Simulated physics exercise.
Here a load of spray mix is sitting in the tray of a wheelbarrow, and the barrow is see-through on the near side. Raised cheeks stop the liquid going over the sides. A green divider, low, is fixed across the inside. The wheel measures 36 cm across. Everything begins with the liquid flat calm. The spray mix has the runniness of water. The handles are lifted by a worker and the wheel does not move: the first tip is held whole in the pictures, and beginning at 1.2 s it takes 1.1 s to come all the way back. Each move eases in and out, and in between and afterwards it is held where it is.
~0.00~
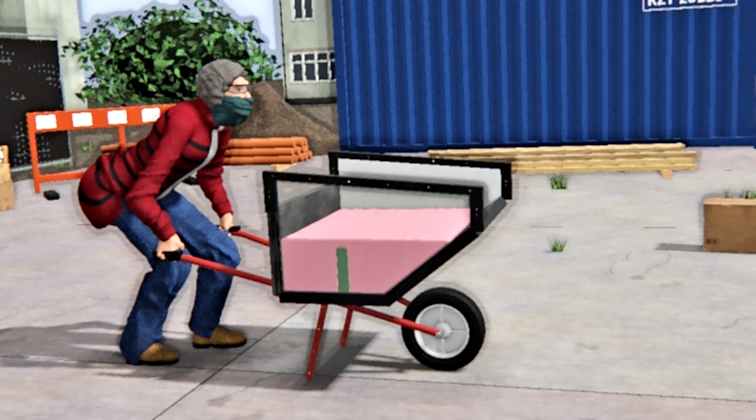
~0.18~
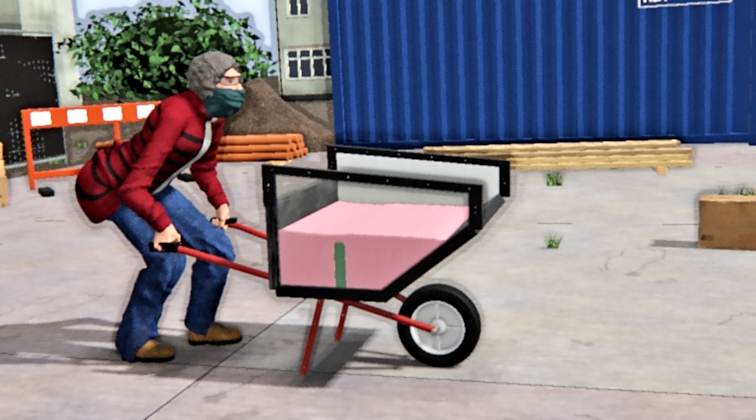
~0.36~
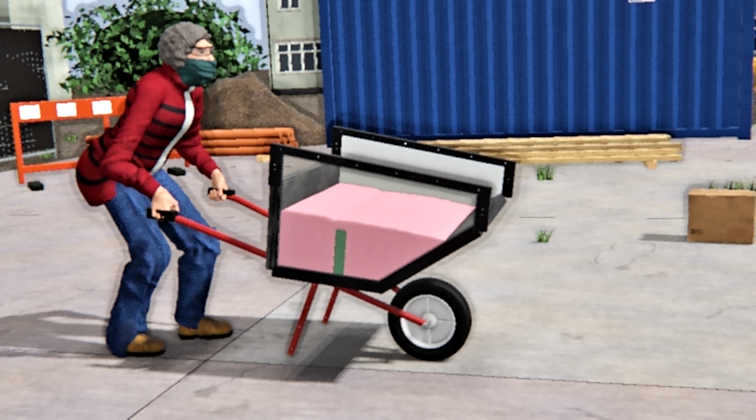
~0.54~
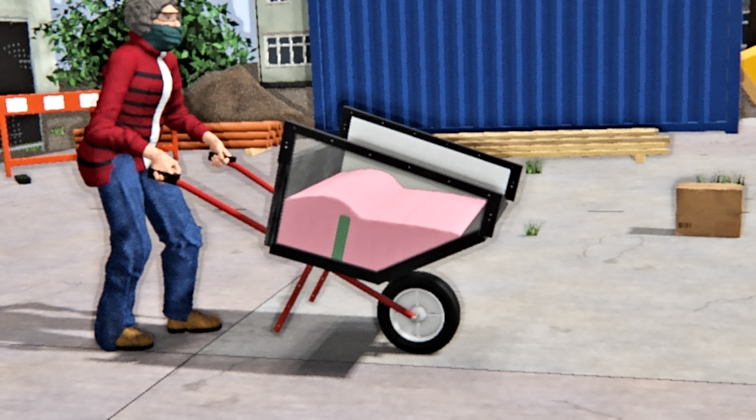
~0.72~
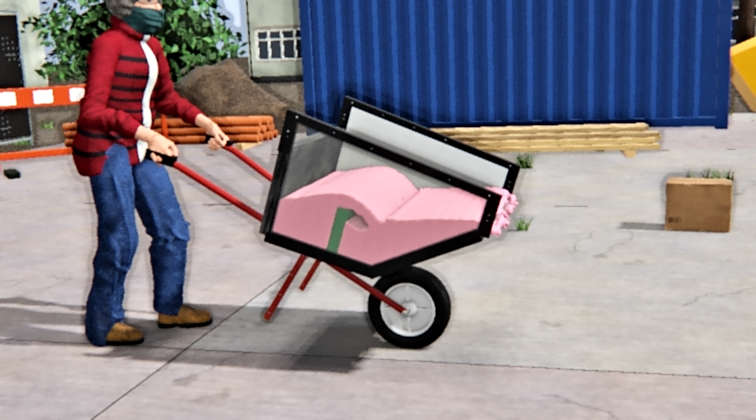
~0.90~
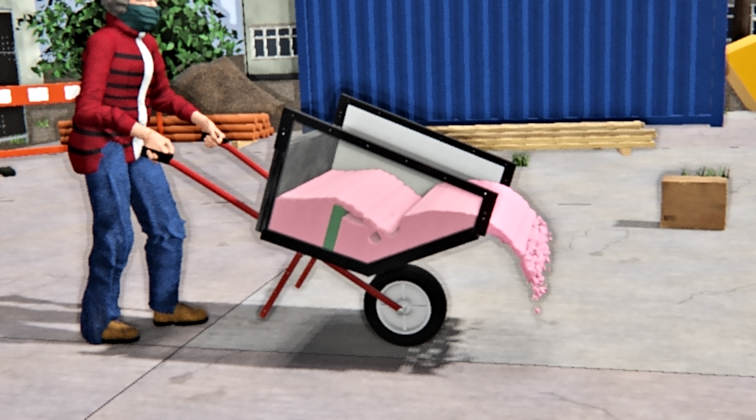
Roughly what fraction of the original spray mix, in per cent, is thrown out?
About 28 in every hundred parts is thrown out.
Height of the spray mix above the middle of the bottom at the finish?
I'd say some 16 cm at the middle.
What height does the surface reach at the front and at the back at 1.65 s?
Level, front = 12 cm; level, back = 12 cm.
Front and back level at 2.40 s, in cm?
Close to 18 cm in front, close to 16 cm behind.
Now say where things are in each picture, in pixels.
The first picture shows it reaches (375, 241) at the front; it reaches (292, 240) at the back; the lip is at (471, 225); the front is on the right.
The second picture shows it reaches (373, 236) at the front; it reaches (290, 233) at the back.
The third picture shows it reaches (376, 227) at the front; it reaches (292, 213) at the back; it has turned 7° nose down.
The fourth picture shows it reaches (380, 222) at the front; it reaches (296, 199) at the back; it has turned 15° nose down.
The fifth picture shows it reaches (377, 219) at the front; it reaches (292, 198) at the back; it has turned 18° nose down; spray mix has begun to come out.
The sixth picture shows it reaches (371, 222) at the front; it reaches (287, 200) at the back; it has turned 18° nose down; the lip is at (474, 226); spray mix is coming out, 8 per cent so far.
By 1.65 s the barrow is at 12° forwards, the surface stands 12 cm at the back and 13 cm at the front; 27 per cent has gone, over the front.
By 2.40 s the surface stands 15 cm at the back and 17 cm at the front; 28 per cent has gone, over the front.
By 3.10 s the surface stands 17 cm at the back and 18 cm at the front; 28 per cent has gone, over the front.
By 5.18 s 28 per cent has gone, over the front, 22 of 78 litres.
